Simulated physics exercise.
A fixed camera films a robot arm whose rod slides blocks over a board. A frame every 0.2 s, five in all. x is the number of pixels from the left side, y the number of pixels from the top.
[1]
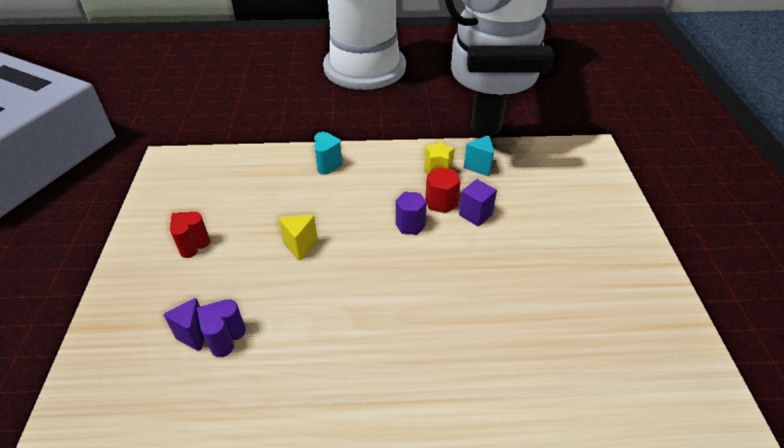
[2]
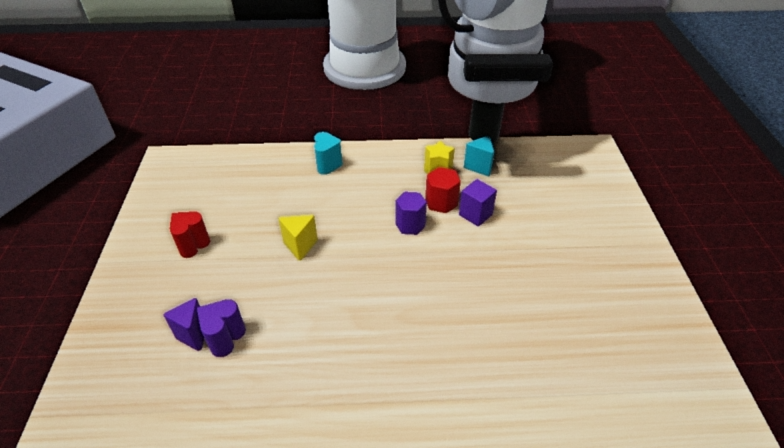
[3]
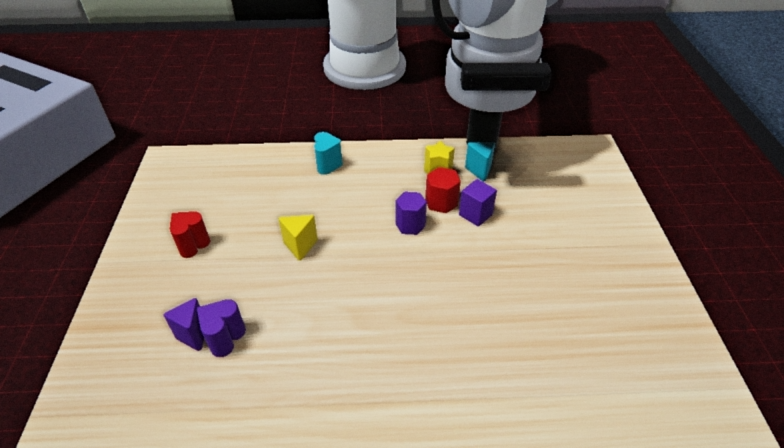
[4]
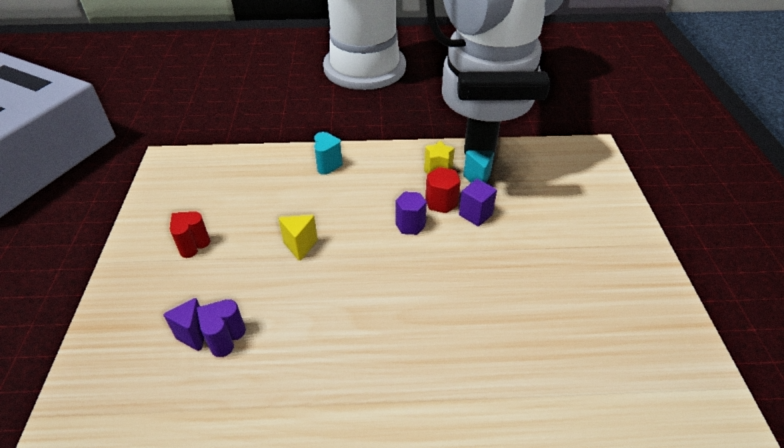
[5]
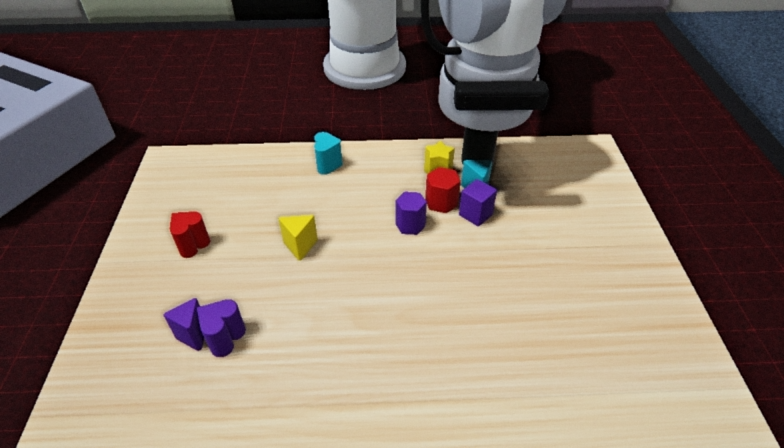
A robot arm with a dark rod reaches down at the back edge of a wooden table, behind a turquoise three-sided block. The rod moves slightly forward and nudges the block a short way toward the purple square block, while the other red, yellow, purple and turquoise blocks stay still.
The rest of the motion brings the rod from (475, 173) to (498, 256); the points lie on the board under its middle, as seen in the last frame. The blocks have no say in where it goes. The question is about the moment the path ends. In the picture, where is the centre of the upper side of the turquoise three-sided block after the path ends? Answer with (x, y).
The middle of the upper face of the turquoise three-sided block will lie at about (491, 251) in the picture.
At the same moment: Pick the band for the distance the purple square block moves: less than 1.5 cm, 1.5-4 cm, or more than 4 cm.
It is going to finish beyond 4 cm from where it is now.
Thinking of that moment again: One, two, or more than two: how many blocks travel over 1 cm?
I foresee two blocks being moved.
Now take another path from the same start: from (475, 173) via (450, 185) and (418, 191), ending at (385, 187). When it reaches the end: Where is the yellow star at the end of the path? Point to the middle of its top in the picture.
I'd place it at (418, 148), taking the centre of its top.
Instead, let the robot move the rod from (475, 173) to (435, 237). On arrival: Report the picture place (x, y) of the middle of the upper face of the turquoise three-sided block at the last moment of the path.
Close to (481, 196).
The first path, step by step. One third of the way, rod at (485, 186); purple square block at (476, 207), turned 15° clockwise; turquoise three-sided block at (488, 192).
Two thirds of the way, rod at (492, 214); purple square block at (467, 222), turned 40° clockwise; turquoise three-sided block at (491, 221), turned 25° clockwise.
At the end, rod at (501, 244); yellow star still; purple square block at (466, 223), turned 50° clockwise; turquoise three-sided block at (491, 251), turned 40° clockwise.
